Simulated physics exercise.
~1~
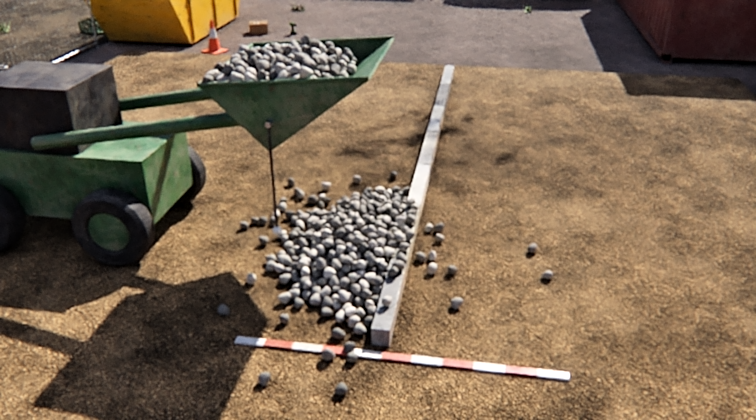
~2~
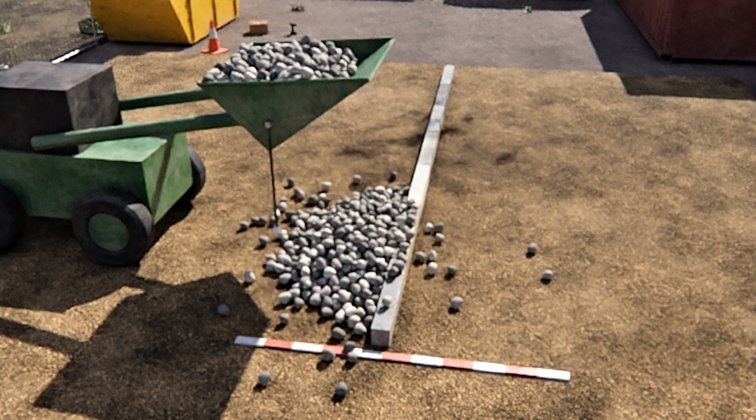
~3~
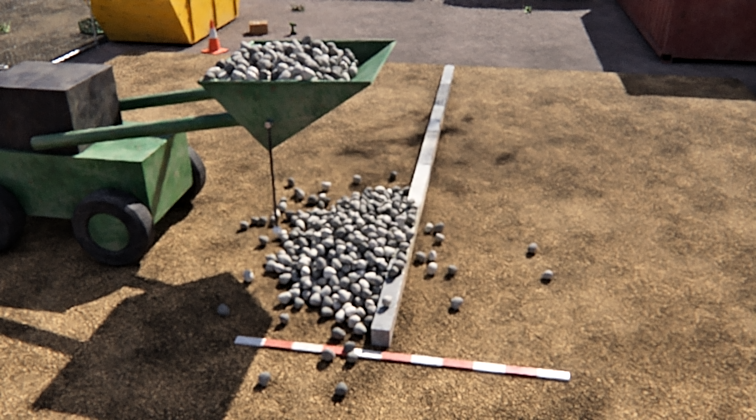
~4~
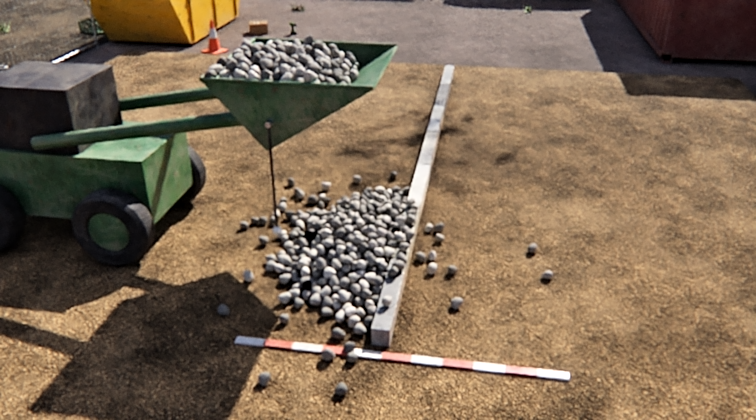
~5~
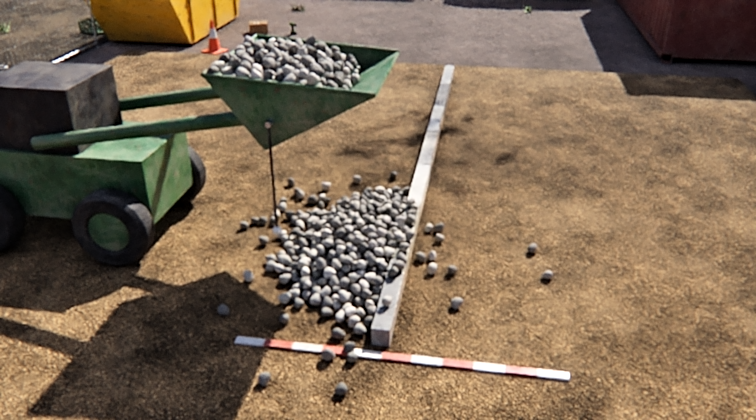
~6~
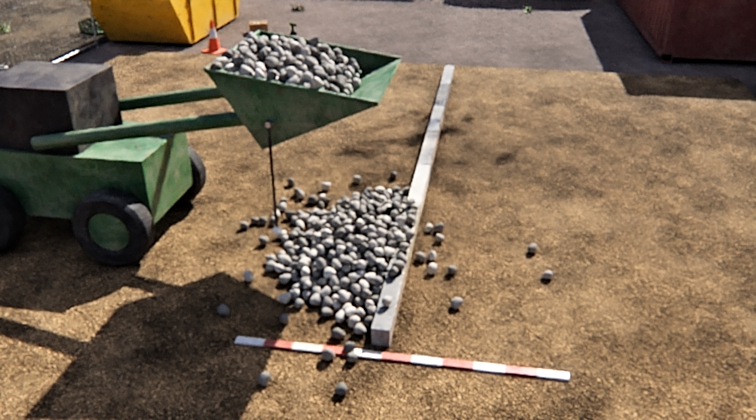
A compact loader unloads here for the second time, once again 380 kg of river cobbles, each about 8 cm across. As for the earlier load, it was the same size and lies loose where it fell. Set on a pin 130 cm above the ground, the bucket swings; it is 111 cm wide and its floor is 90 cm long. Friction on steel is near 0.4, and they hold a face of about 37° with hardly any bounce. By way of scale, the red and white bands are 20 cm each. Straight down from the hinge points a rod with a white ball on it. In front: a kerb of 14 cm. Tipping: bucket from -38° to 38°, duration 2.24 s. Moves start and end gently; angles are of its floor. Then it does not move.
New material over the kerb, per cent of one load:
77 per cent.
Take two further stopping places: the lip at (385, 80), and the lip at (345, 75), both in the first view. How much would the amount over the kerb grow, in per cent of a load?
First some 90, then 50 per cent.
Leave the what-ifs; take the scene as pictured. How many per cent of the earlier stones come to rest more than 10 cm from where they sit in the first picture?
Close to 5 in a hundred of them.
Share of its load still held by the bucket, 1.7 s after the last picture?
Roughly 20 per cent of its load.
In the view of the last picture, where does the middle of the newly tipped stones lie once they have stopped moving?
Their middle rests near (444, 247).
Then, 1.1 s after the last picture the floor is at 26°; in per cent of one load, 93 in the bucket, 105 on this side of the kerb, 2 over the kerb; the foremost stones are at (466, 260).
Then, 1.7 s after the last picture the floor is at 38°; in per cent of one load, 19 in the bucket, 140 on this side of the kerb, 41 over the kerb; the foremost stones are at (523, 261).
Then, 2.1 s after the last picture the floor is at 38°; in per cent of one load, 0 in the bucket, 133 on this side of the kerb, 67 over the kerb; the foremost stones are at (557, 282).
Then, 4.6 s after the last picture the floor is at 38°; in per cent of one load, 0 in the bucket, 121 on this side of the kerb, 79 over the kerb; the foremost stones are at (601, 308). Net gain over the kerb, 77.
